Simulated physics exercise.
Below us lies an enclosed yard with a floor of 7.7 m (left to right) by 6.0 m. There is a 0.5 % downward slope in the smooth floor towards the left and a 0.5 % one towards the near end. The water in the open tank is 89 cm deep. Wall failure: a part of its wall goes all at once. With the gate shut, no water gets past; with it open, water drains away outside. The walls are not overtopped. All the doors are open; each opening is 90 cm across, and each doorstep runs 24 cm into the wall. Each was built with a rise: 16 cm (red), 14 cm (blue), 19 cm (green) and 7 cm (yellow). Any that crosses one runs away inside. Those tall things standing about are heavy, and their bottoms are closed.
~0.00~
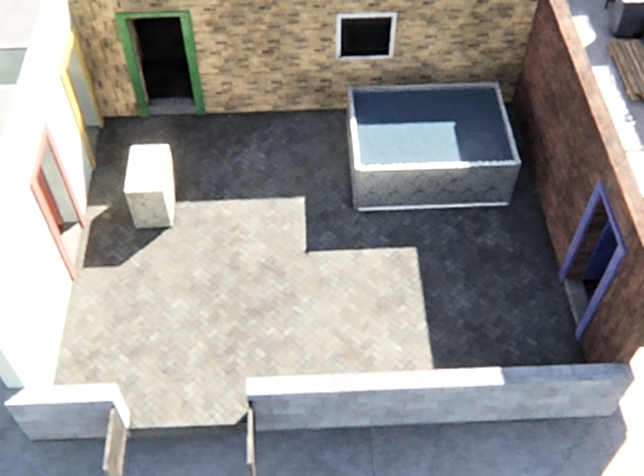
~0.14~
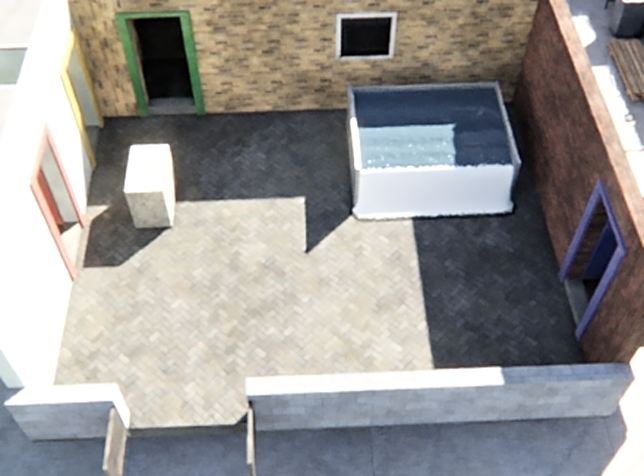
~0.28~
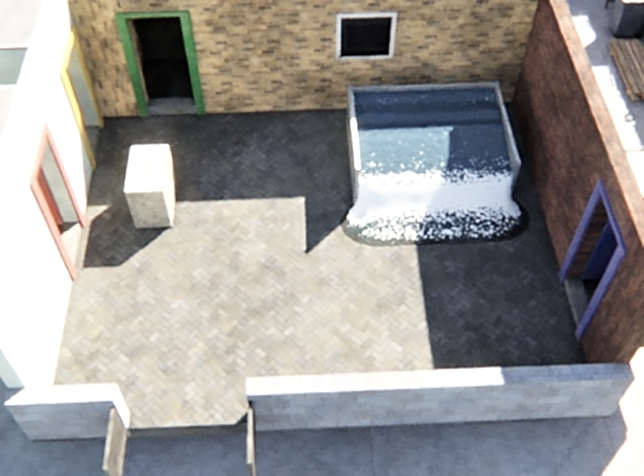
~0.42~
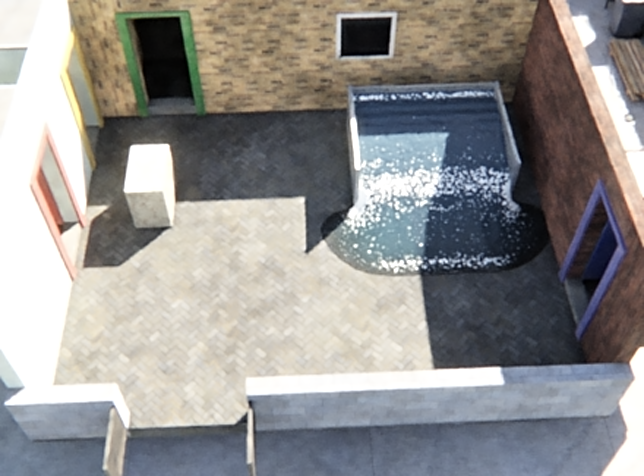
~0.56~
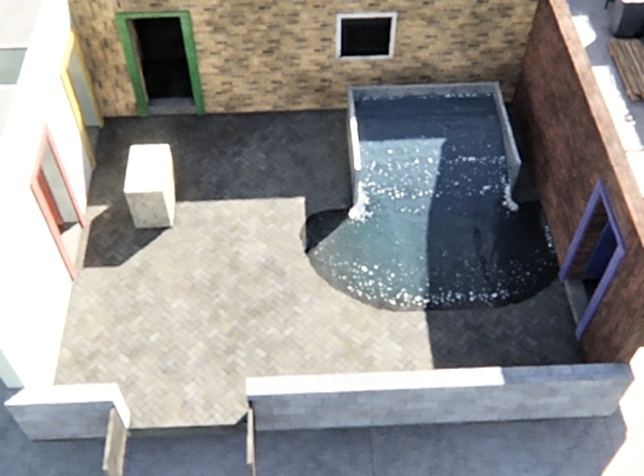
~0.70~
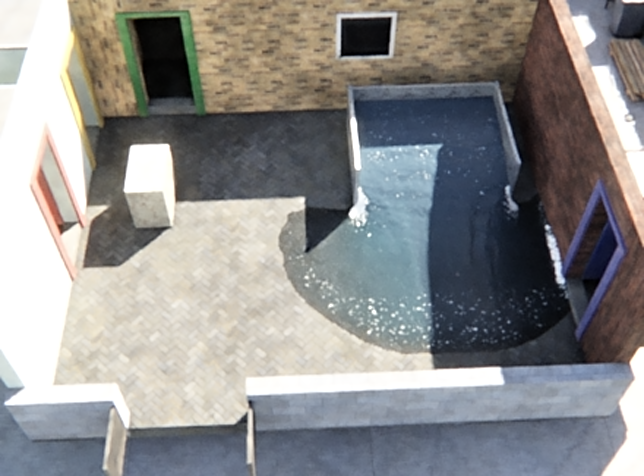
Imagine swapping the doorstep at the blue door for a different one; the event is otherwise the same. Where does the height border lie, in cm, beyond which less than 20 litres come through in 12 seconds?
It lies at roughly 28 cm.
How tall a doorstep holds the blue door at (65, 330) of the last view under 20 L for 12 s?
Something near 20 cm.
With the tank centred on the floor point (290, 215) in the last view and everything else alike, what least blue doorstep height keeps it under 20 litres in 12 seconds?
You'd need some 20 cm.
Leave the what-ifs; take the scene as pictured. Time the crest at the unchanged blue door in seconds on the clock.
Near 2.8 seconds.
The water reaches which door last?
The green one comes last.
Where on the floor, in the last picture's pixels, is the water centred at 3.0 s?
Around (408, 298).
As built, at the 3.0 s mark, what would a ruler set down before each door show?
Red door 0 cm, blue door 30 cm, green door 0 cm, yellow door 0 cm.
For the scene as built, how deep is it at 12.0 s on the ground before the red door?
10.5 cm.
After 1.4 s water covers 40 % of the floor, deepest (57 cm) near (586, 392); 18 cm at the blue door, 0 litres in over its 14 cm doorstep.
After 3.0 s water covers 50 % of the floor, deepest (34 cm) near (472, 397); 30 cm at the blue door, 58 litres in over its 14 cm doorstep.
After 12.0 s water covers 100 % of the floor, deepest (16 cm) near (345, 402); 6 cm at the blue door, 124 litres in over its 14 cm doorstep.
At the blue door as built, the water arrived by 0.7 s and peaked near 33 cm at 2.8 s.
Run again over the same 12 s with other heights there, 35 litres in over 24 cm, 9 litres over 32 cm. The limit of 20 litres is kept from about 28 cm up.
